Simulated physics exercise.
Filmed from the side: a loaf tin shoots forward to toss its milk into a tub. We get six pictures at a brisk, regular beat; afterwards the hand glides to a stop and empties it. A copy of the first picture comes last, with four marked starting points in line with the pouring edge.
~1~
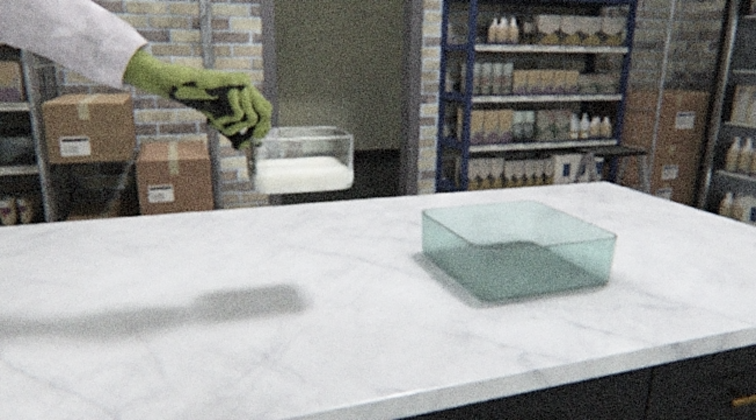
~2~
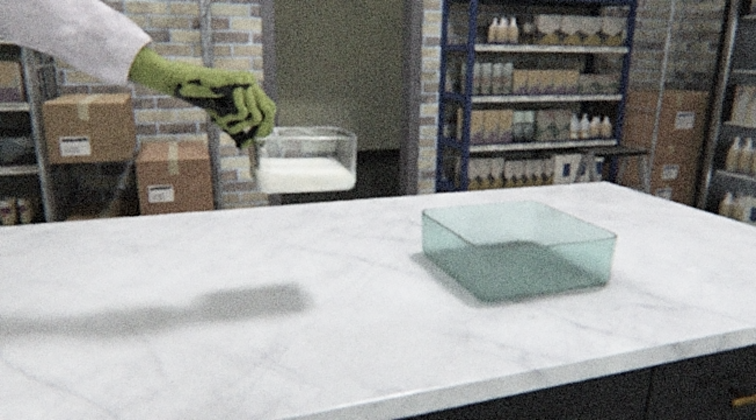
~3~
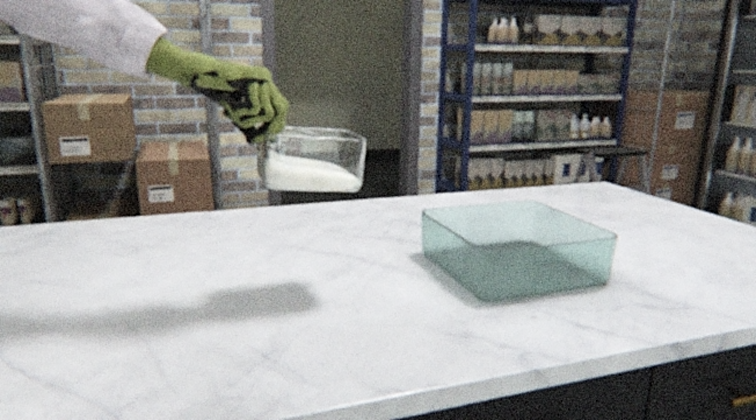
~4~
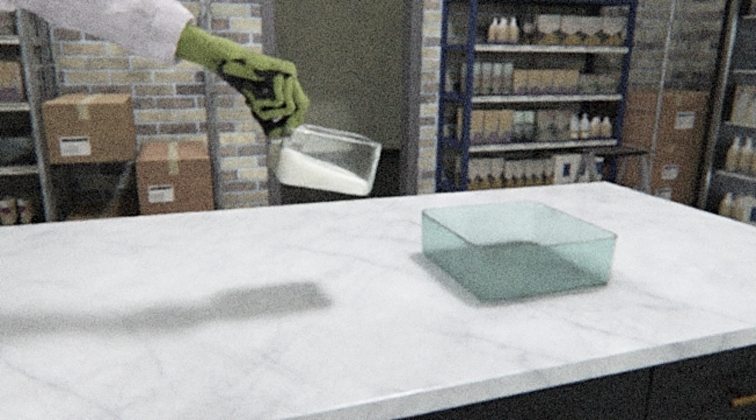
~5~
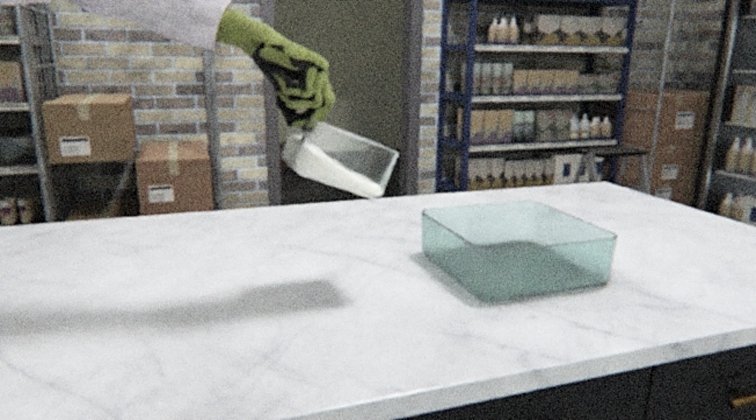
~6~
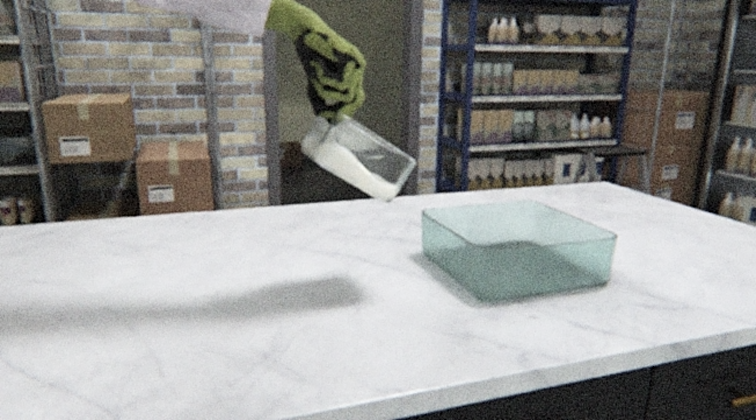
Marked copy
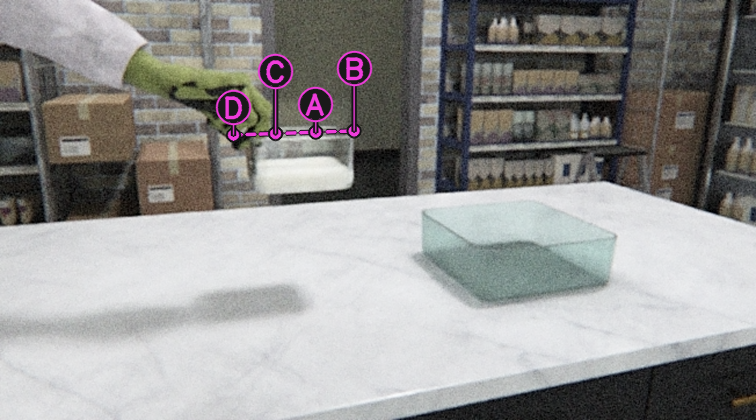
At first, a green-gloved hand holds a clear container of white liquid upright above a marble counter, left of an empty-looking teal tub. The hand then moves to the right and tilts the container progressively rightward, the liquid shifting toward its lower end while staying inside.
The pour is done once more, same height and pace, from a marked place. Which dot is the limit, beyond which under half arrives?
Take C.
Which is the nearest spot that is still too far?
Here it is spot D.
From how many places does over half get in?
Three.
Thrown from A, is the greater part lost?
No, not at all.
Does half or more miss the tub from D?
Yes, it does.
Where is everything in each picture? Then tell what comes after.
Upright, lip at (343, 131); tub from (476, 301) to (606, 282); nothing has left yet, in the first frame.
Upright, lip at (346, 132); nothing has left yet, in the second frame.
Tipped about 5°, lip at (356, 135); nothing has left yet, in the third frame.
Tipped about 12°, lip at (370, 140); nothing has left yet, in the fourth frame.
Tipped about 22°, lip at (387, 147); nothing has left yet, in the fifth frame.
Tipped about 33°, lip at (404, 156); nothing has left yet, in the sixth frame.
In magenta, A at (315, 132); B at (354, 130); C at (275, 133); D at (233, 135).
With A, about 76 % lands in the tub, 7 % falls short and 17 % goes beside or beyond.
With B, about 89 % lands in the tub, 5 % falls short and 6 % goes beside or beyond.
With C, about 67 % lands in the tub, 21 % falls short and 12 % goes beside or beyond.
With D, about 21 % lands in the tub, 73 % falls short and 6 % goes beside or beyond.
